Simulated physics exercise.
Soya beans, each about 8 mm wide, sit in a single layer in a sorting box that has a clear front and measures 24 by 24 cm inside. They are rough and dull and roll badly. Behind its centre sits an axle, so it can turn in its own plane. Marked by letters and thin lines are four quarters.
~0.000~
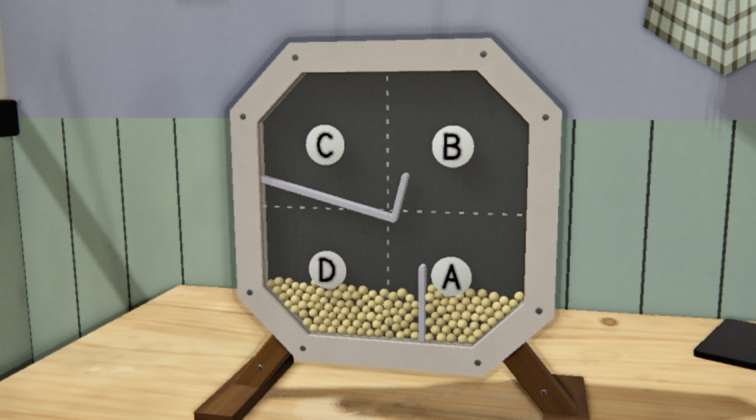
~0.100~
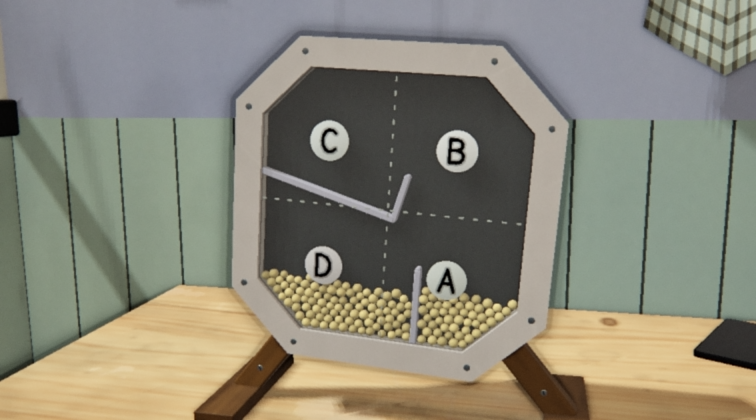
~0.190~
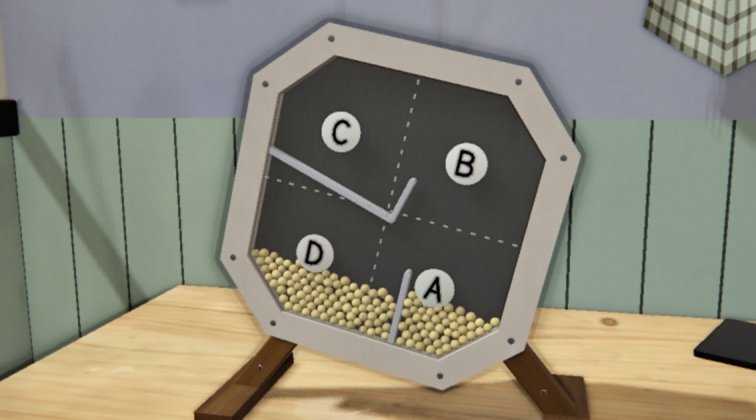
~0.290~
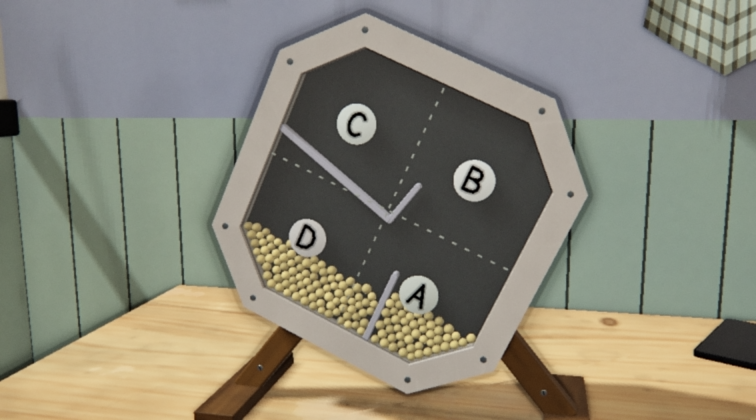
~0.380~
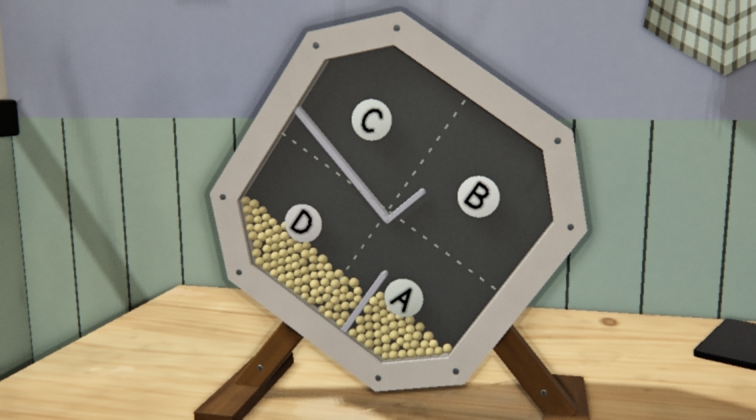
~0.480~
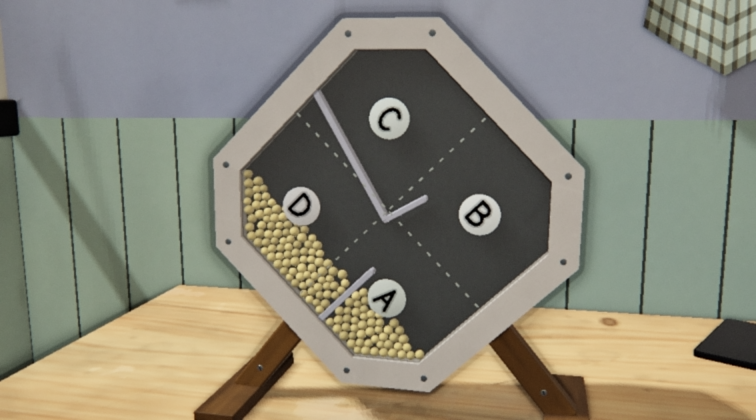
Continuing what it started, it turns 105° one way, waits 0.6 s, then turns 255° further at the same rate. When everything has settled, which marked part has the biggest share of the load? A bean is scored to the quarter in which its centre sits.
It is C.
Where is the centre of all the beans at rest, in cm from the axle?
The resting centre of mass sits around 5 cm left and 4 cm above.
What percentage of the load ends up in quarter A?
That comes to near 5 percent.
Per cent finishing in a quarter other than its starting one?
Around 100 percent.
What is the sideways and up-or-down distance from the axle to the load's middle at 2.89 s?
Offset: Approx. 5 cm left, 8 cm below.
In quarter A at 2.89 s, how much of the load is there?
0 per cent.
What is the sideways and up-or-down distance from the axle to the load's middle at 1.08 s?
Roughly 5 centimetres to the left and 5 centimetres below.
By 1.08 s, it stands 105° clockwise; the beans' middle is 5 cm left of and 5 cm below the centre; A 60 %, B 25 %, D 15 %.
By 2.89 s, it has come round 233° clockwise; the beans' middle is 5 cm left of and 8 cm below the centre; B 30 %, C 70 %.
By 4.10 s, it has come round 360° clockwise; the beans' middle is 6 cm left of and 5 cm above the centre; B 5 %, C 95 %.
At rest by 4.9 s, it has come round 360° clockwise; A 5 %, B 5 %, C 90 %, D 0 %.
